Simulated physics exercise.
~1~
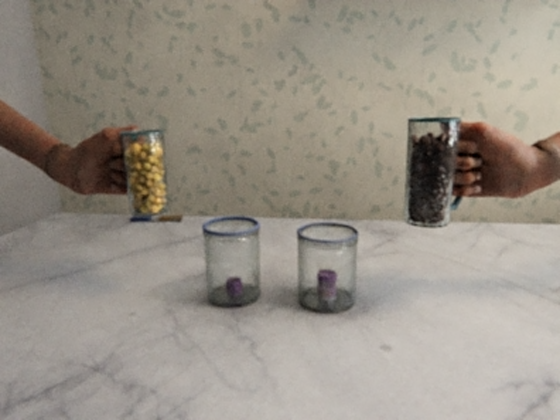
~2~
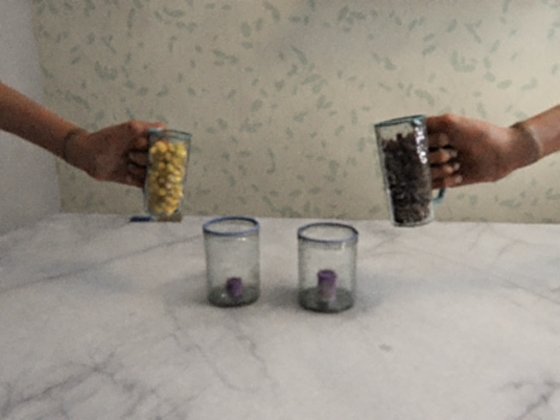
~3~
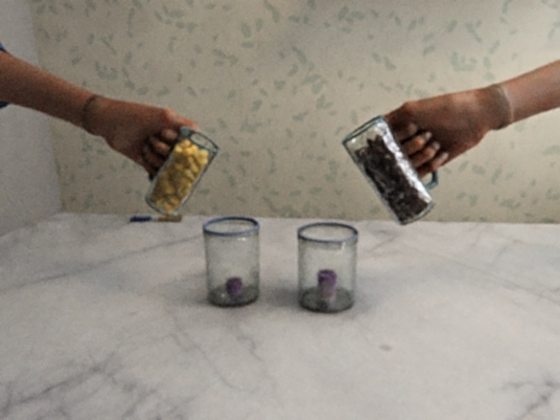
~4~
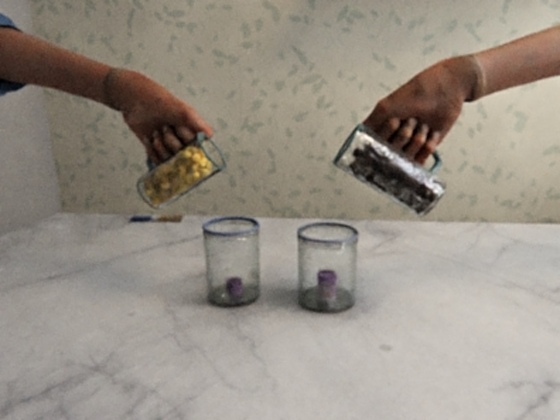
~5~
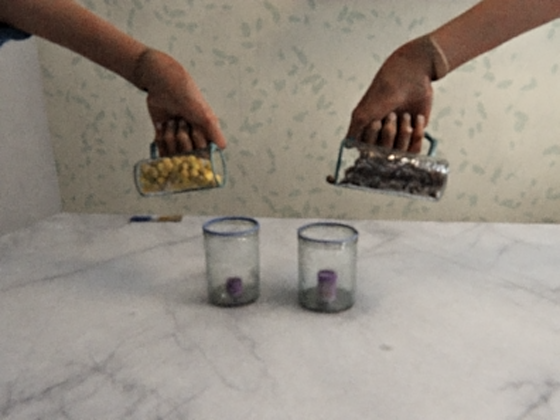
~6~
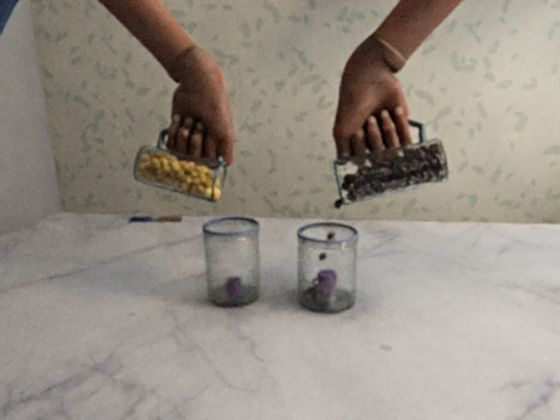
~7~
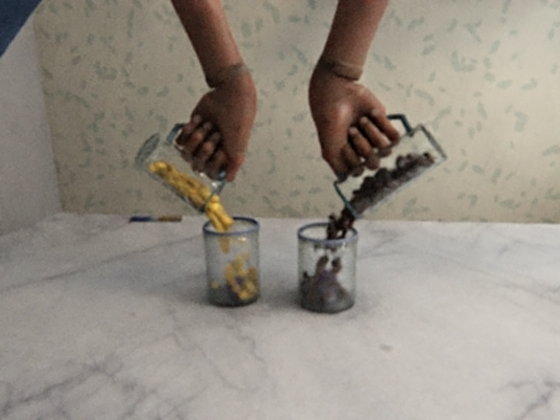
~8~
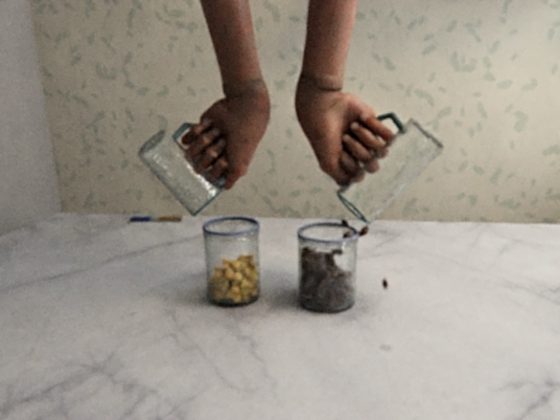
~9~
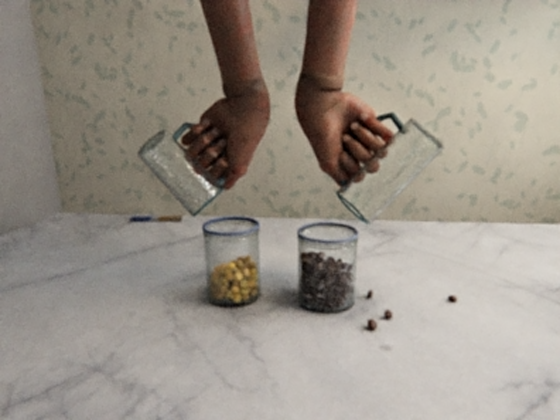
On a white marble counter before a pale wall with a leafy pattern, seen from the front by a still camera, two clear blue-rimmed glasses stand side by side, each with a small purple object inside. A hand at the left holds a glass mug of yellow pieces, and one at the right holds a mug of dark pieces. Both hands move inward and tip the mugs. The dark pieces begin falling first, then both streams pour. The mugs empty, both objects are buried, and a few dark pieces lie on the counter beside the fuller right glass.
